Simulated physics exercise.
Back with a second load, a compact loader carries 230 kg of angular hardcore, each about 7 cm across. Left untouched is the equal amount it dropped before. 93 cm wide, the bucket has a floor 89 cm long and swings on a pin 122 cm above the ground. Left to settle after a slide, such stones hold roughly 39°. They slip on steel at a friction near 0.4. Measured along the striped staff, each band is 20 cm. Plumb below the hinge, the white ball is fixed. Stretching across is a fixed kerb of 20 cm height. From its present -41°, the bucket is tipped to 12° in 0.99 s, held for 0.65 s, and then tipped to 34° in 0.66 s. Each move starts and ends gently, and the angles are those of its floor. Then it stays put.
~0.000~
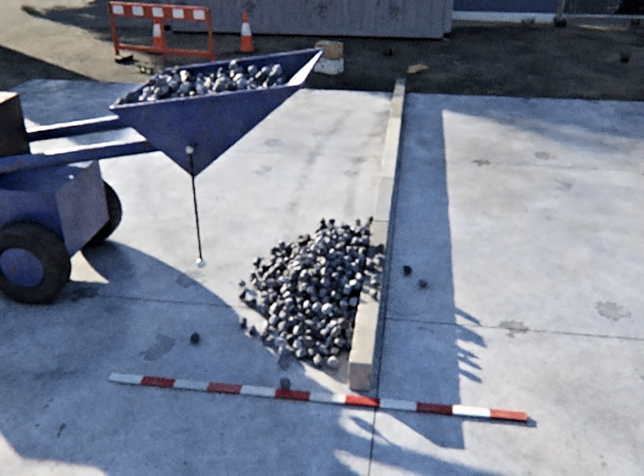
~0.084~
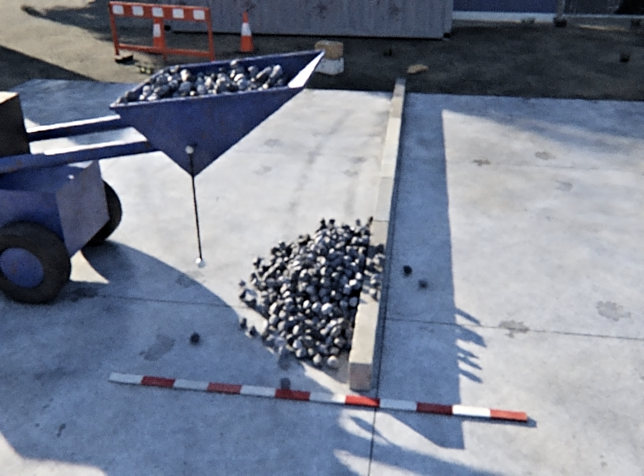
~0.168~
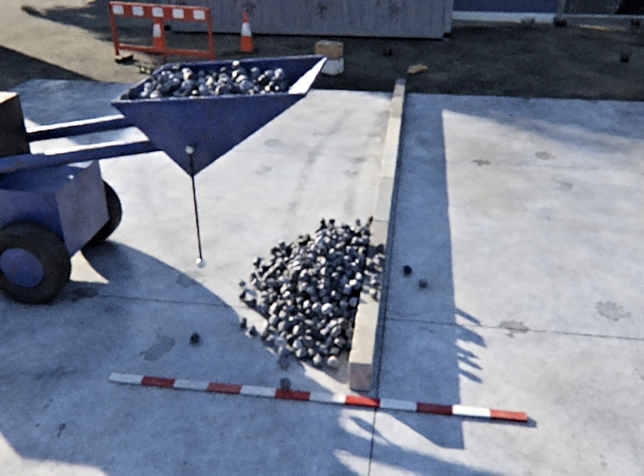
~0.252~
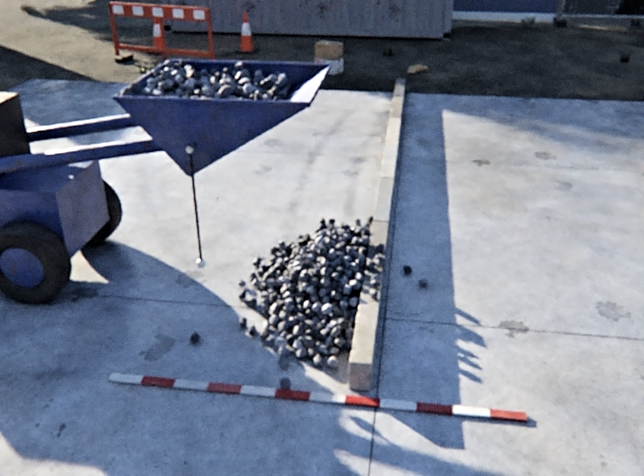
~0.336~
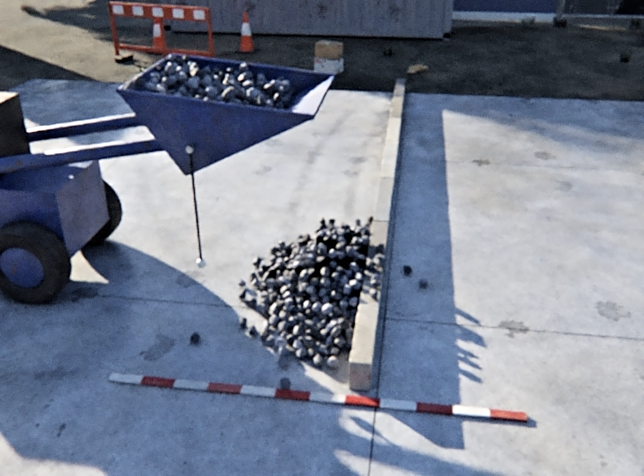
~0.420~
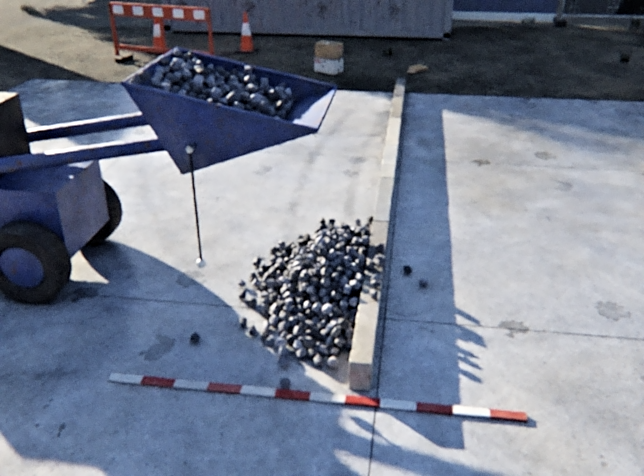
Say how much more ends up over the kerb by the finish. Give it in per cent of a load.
Some 17 per cent is added.
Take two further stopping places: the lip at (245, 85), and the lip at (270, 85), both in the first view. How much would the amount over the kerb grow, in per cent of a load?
Case one about 0 %, case two about 0 %.
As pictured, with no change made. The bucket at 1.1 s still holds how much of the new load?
That works out to about 100 %.
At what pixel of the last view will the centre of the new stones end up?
Their centre ends up near (344, 262).
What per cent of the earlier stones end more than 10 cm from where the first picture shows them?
About 5 %.
After 0.7 s the floor is at 4°; in per cent of one load, 100 in the bucket, 100 on this side of the kerb; the foremost stones are at (388, 272).
After 1.1 s the floor is at 12°; in per cent of one load, 100 in the bucket, 100 on this side of the kerb; the foremost stones are at (388, 272).
After 2.8 s the floor is at 34°; in per cent of one load, 30 in the bucket, 169 on this side of the kerb, 1 over the kerb; the foremost stones are at (396, 270).
After 5.2 s the floor is at 34°; in per cent of one load, 0 in the bucket, 183 on this side of the kerb, 17 over the kerb; the foremost stones are at (474, 310). Net gain over the kerb, 17.
